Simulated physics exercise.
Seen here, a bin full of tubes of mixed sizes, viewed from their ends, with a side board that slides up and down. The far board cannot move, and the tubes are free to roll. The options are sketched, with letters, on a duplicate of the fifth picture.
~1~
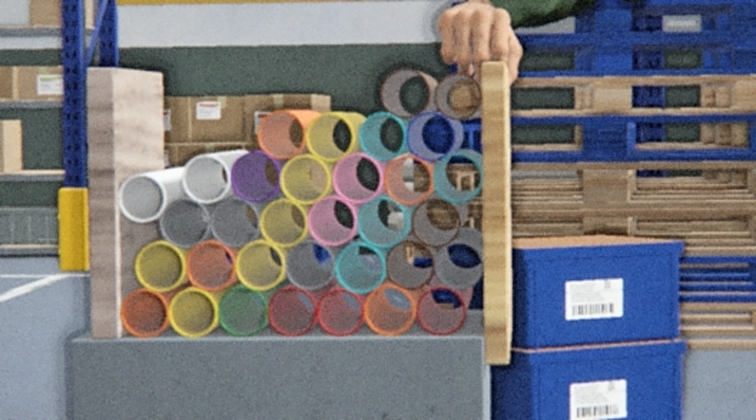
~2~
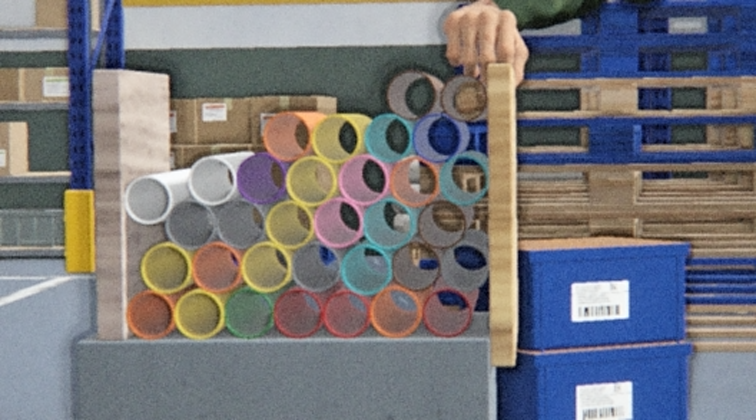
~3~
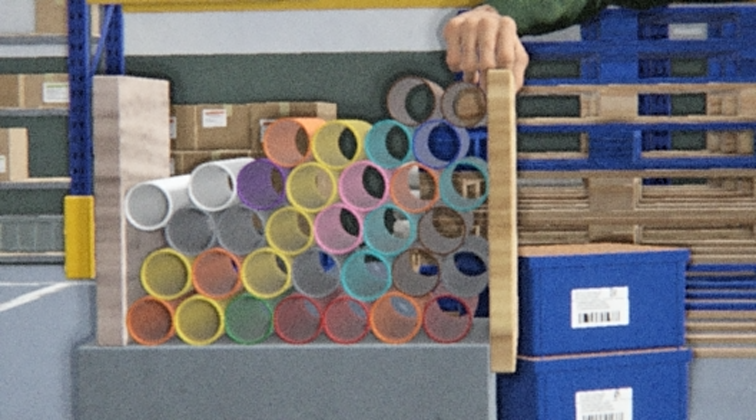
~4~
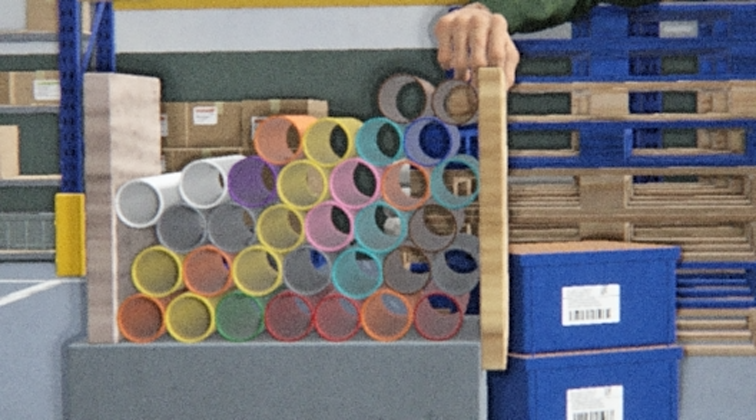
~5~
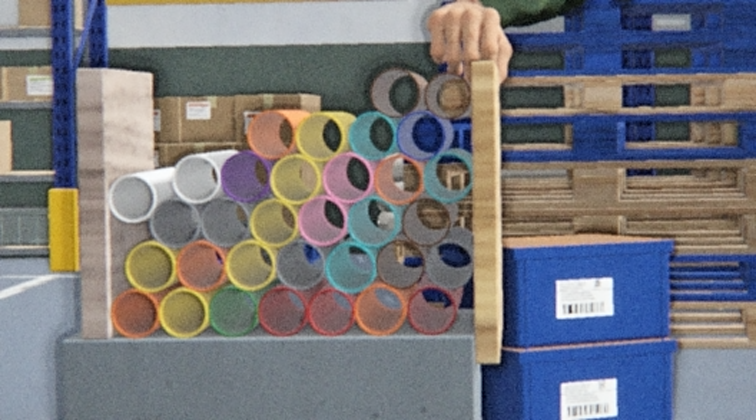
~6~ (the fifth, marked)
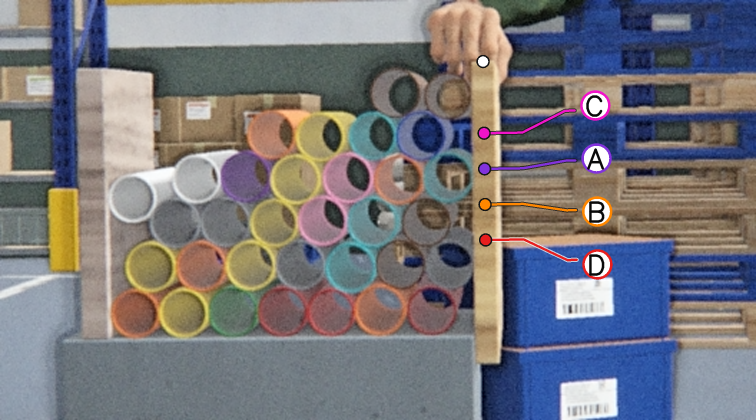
A hand gripping the top of the wooden side board stays in place, and the board does not visibly slide. The whole view shifts slightly right, then back left, while the colourful stacked tubes, seen end-on beside blue boxes, keep the same arrangement from start to finish.
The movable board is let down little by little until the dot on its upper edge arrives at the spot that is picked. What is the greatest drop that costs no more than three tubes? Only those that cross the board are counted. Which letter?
The answer is mark B.
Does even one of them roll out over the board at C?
At C: No.
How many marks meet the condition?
Three of them.
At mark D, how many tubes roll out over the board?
It comes to four.
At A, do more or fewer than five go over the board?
At A, fewer than five.
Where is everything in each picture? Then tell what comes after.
In the first frame, an orange tube (389, 311); a brown tube (436, 222); an orange tube (211, 267).
In the second frame, an orange tube (217, 269); a pink tube (363, 180).
In the third frame, a turquoise tube (388, 145); a yellow tube (336, 145).
In the fourth frame, side board (494, 211); an orange tube (141, 319).
In the fifth frame, an orange tube (380, 310); a brown tube (427, 222); an orange tube (201, 267).
On the marked copy, A at (484, 169); B at (485, 204); C at (484, 134); D at (485, 240); the white dot at (483, 62).
Following B. Soon after the start, top of the board (473, 130).
Later, top of the board (474, 204).
In the end, top of the board (474, 204), one out over the board.
As for the rest, A one out over the board; C none out over the board; D four out over the board.
